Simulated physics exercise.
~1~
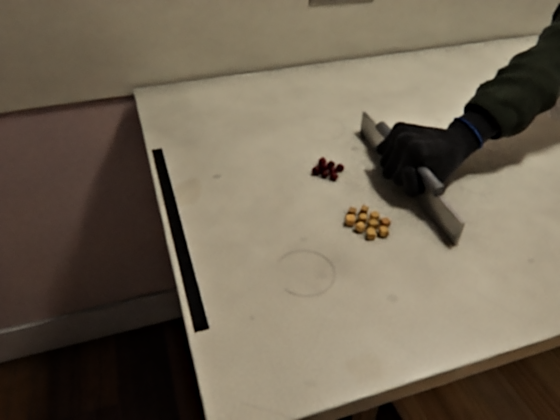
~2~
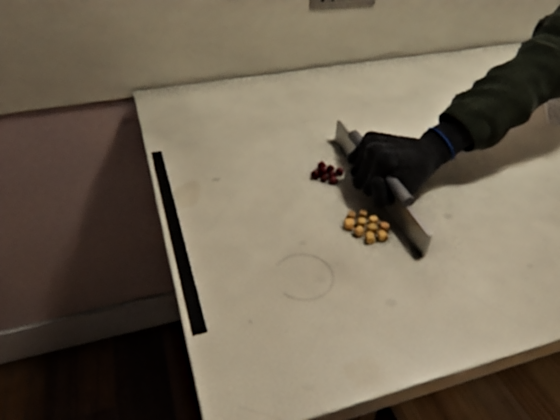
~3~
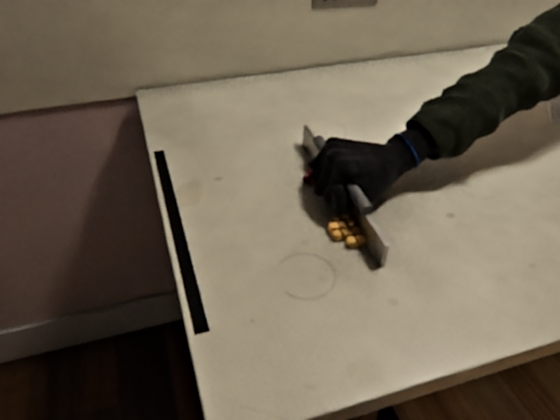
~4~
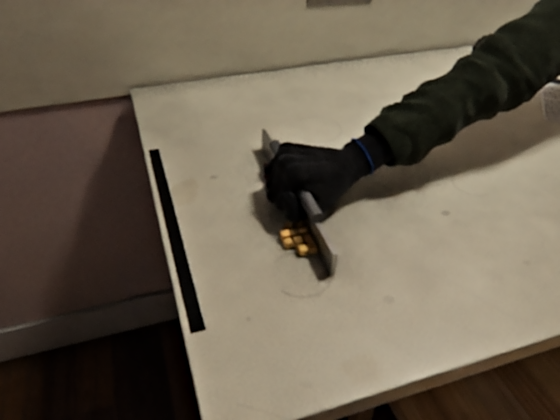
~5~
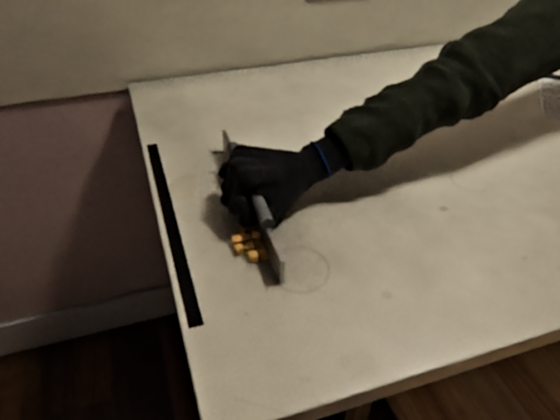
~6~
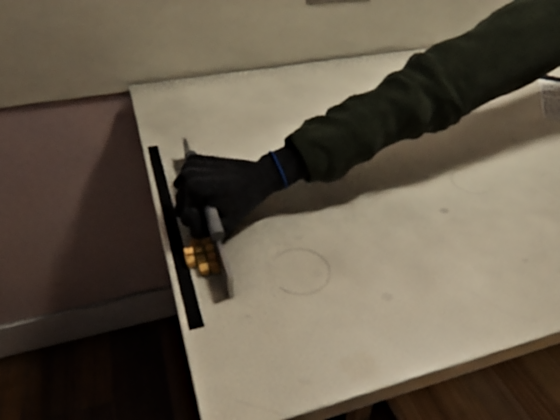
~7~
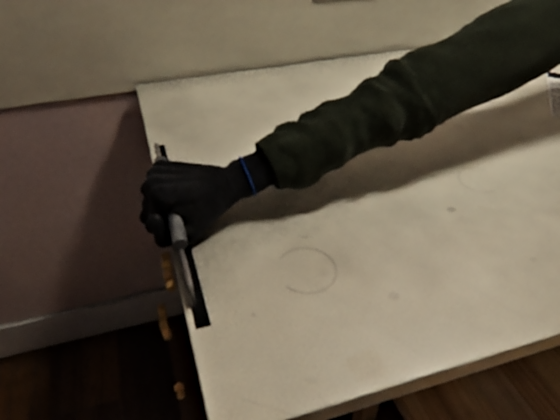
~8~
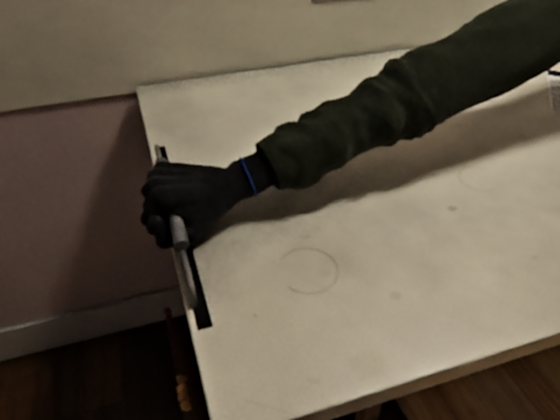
On a pale table, a black-gloved hand slid a scraper leftward, gathering a small dark red heap and a yellowish one and sweeping both along to the strip of black tape, where it stopped as the pieces dropped over the left edge.
